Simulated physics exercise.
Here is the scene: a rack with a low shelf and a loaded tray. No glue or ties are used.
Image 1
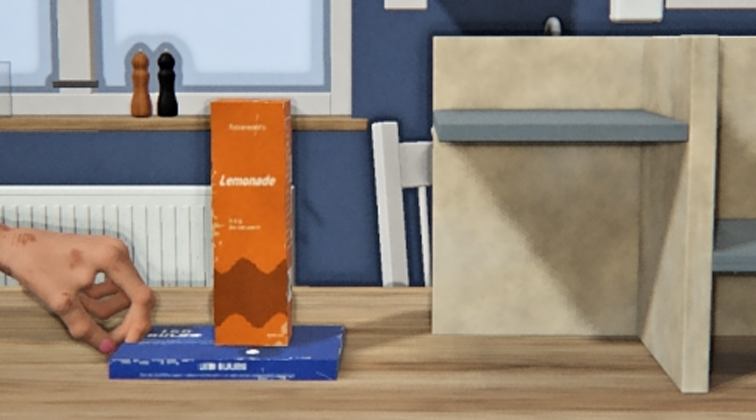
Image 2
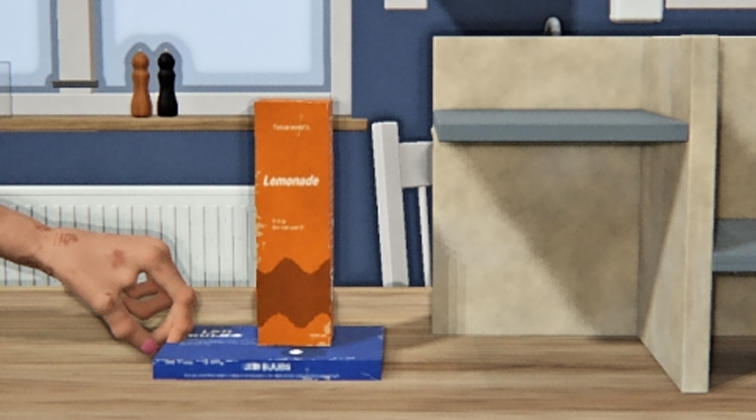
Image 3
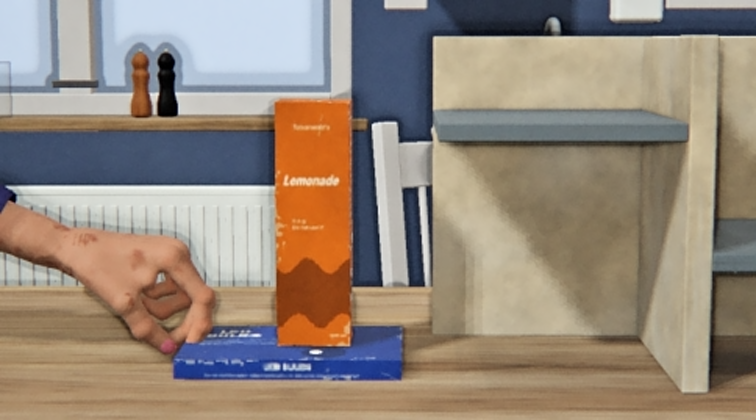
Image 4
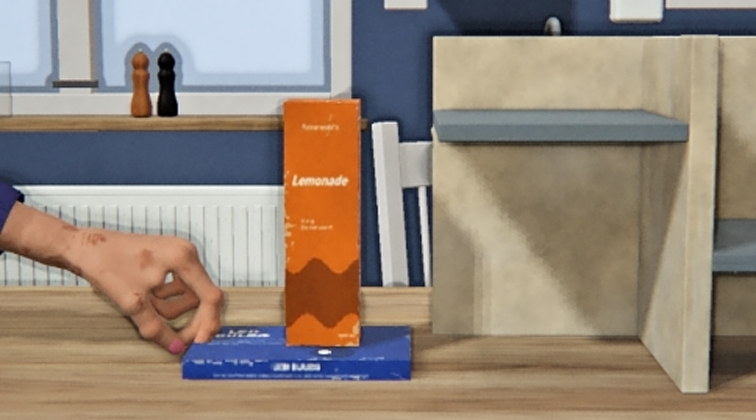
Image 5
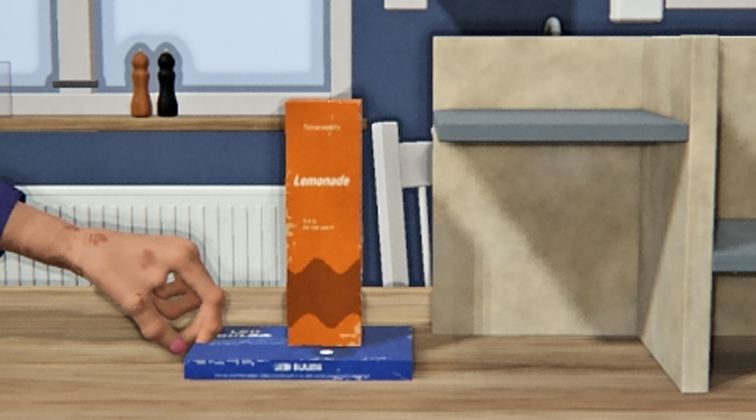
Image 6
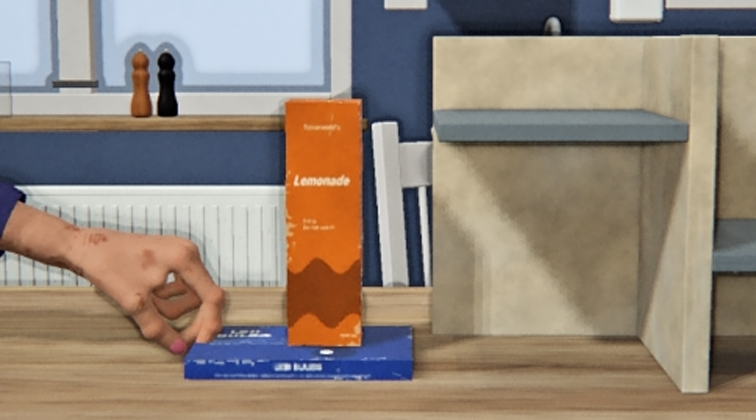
A hand slid a flat blue box to the right along a wooden table, with a tall orange lemonade carton standing on it, then both stayed still beside a rack with grey shelves.
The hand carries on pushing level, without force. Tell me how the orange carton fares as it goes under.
It does not fit.
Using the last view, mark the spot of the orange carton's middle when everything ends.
It comes to rest at about (360, 313) in the last picture.
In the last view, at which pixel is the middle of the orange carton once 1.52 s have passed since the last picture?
Predicted middle: Around (421, 221).
Then, 1.52 s after the last picture, orange carton tipped 31° from how it was near (421, 220).
At rest, the orange carton strikes the shelf, near (360, 313).
